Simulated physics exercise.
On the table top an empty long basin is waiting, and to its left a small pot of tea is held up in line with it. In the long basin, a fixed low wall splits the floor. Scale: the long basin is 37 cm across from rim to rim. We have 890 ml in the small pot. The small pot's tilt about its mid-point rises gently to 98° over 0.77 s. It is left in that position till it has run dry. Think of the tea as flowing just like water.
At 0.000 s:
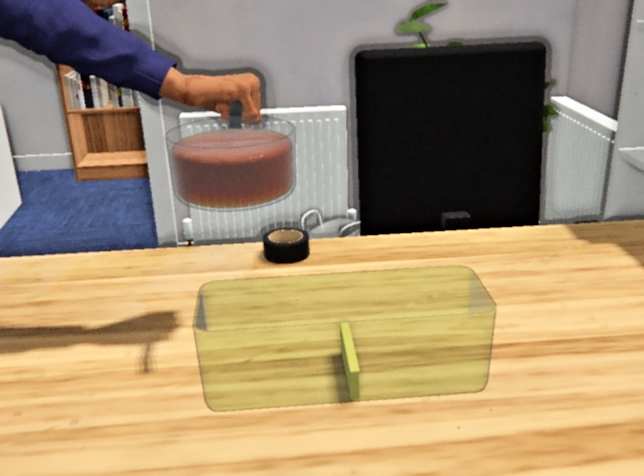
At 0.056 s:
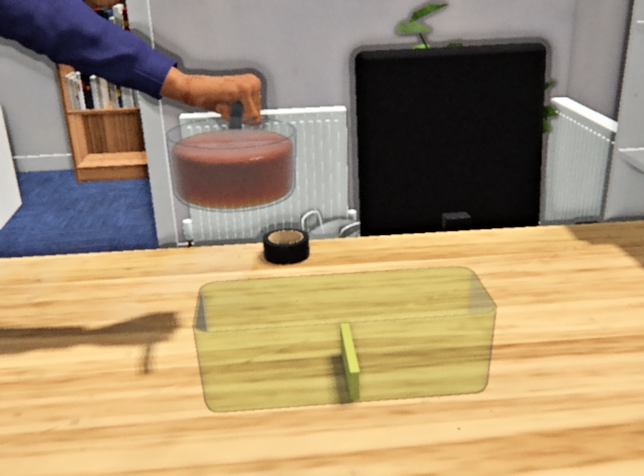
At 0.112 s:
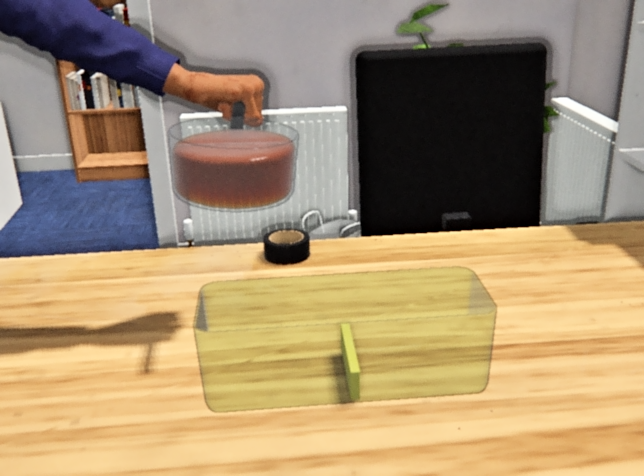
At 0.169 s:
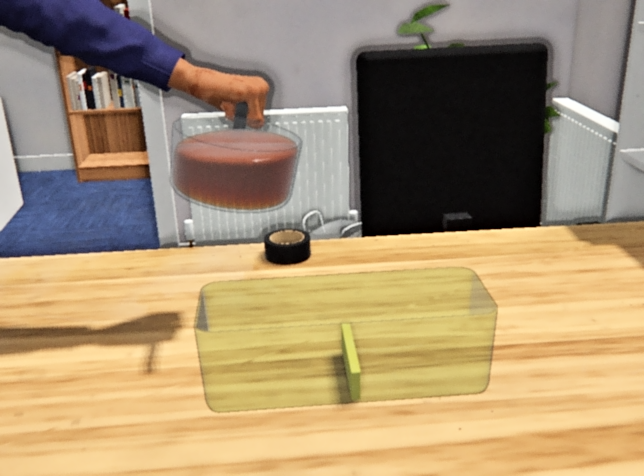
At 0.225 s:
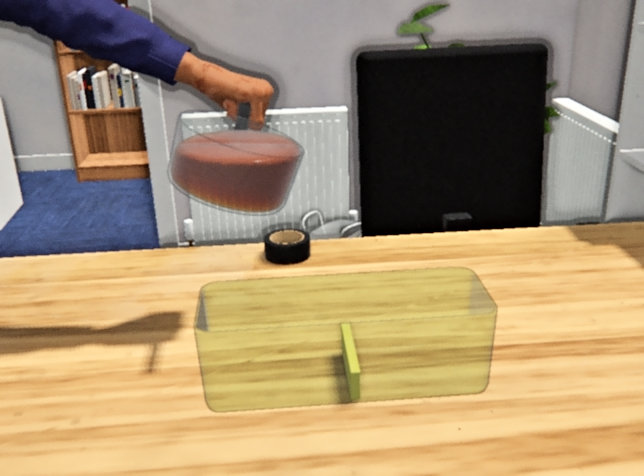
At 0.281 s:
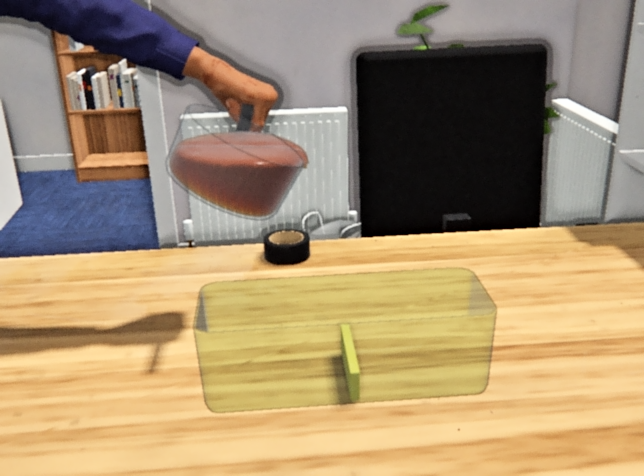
In this clip, a hand in a dark blue sleeve holds a clear pot of reddish-brown tea above a wooden table, behind a see-through yellow basin with a low green divider, and gradually tilts the pot toward the right.
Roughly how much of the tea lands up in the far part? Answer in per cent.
Around 64 %.
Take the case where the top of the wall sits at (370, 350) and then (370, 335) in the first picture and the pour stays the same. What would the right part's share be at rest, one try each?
Roughly 45 per cent, then 35 per cent.
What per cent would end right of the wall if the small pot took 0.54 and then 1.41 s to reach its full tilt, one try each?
Respectively about 55 and 65 percent.
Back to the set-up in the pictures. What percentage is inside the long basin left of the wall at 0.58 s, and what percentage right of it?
2 on the left, 16 on the right, roughly.
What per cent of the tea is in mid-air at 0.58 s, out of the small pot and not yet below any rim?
At that moment, about 48 percent.
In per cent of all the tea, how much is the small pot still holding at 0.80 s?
9 %.
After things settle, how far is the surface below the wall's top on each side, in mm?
Left about 28 mm, while the right is about 14 mm.
Then, 0.58 s in, the tilt is 84° and 34 per cent is still to pour, 2 is left of the wall and 16 right of it.
Then, 0.80 s in, the tilt is 98° and 9 per cent is still to pour, 18 is left of the wall and 63 right of it.
Then, 1.02 s in, the tilt is 98° and 2 per cent is still to pour, 31 is left of the wall and 64 right of it.
Then, 1.27 s in, the tilt is 98° and 0 per cent is still to pour, 34 is left of the wall and 64 right of it.
Finally, 35 per cent lies left of the wall, 64 right of it and 1 outside.
